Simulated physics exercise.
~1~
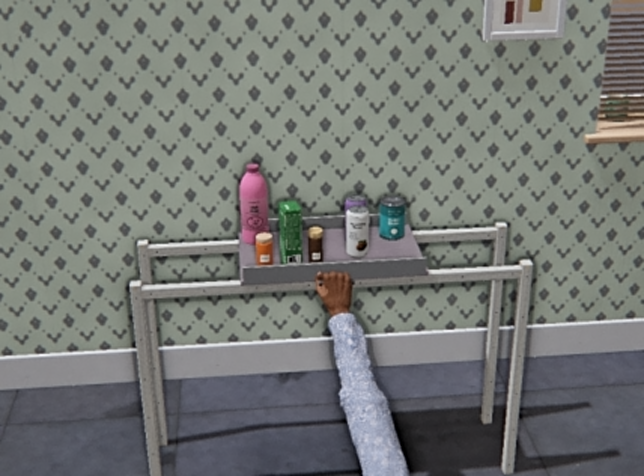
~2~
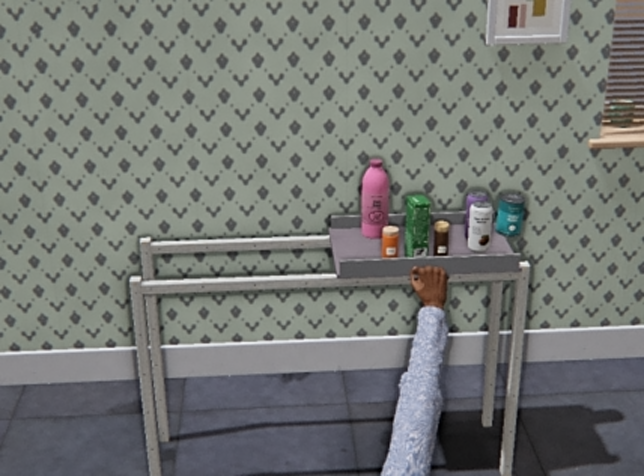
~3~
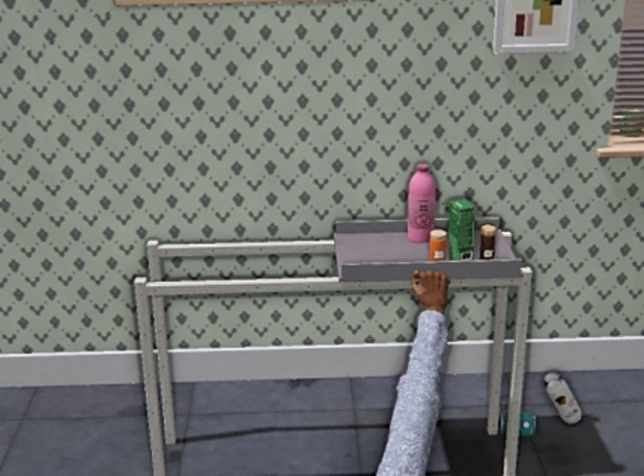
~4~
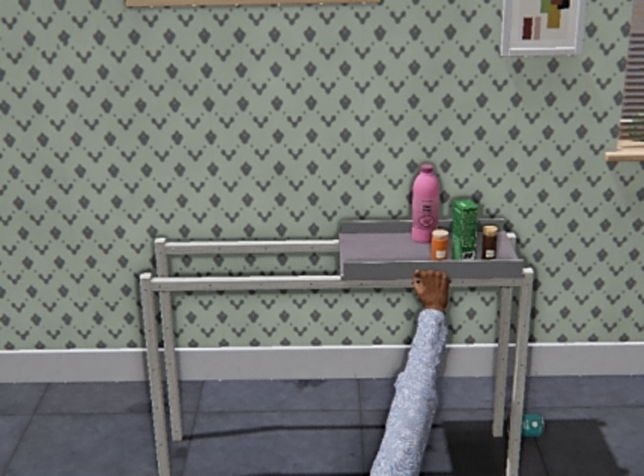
A pink bottle stands tallest on a grey tray resting on a pale metal frame, seen from the front and slightly above against green patterned wallpaper. Beside it are a green carton, small orange and brown shakers, a white can with a purple one behind it, and a turquoise tin at the right. A hand in a pale blue sleeve grips the front edge as the tray slides right. The items shift rightward across it, and the cans and tin drop off the right end to the floor. The tray stops at the right, with the bottle, carton and both shakers still upright on it, while the turquoise tin lies on its side below.
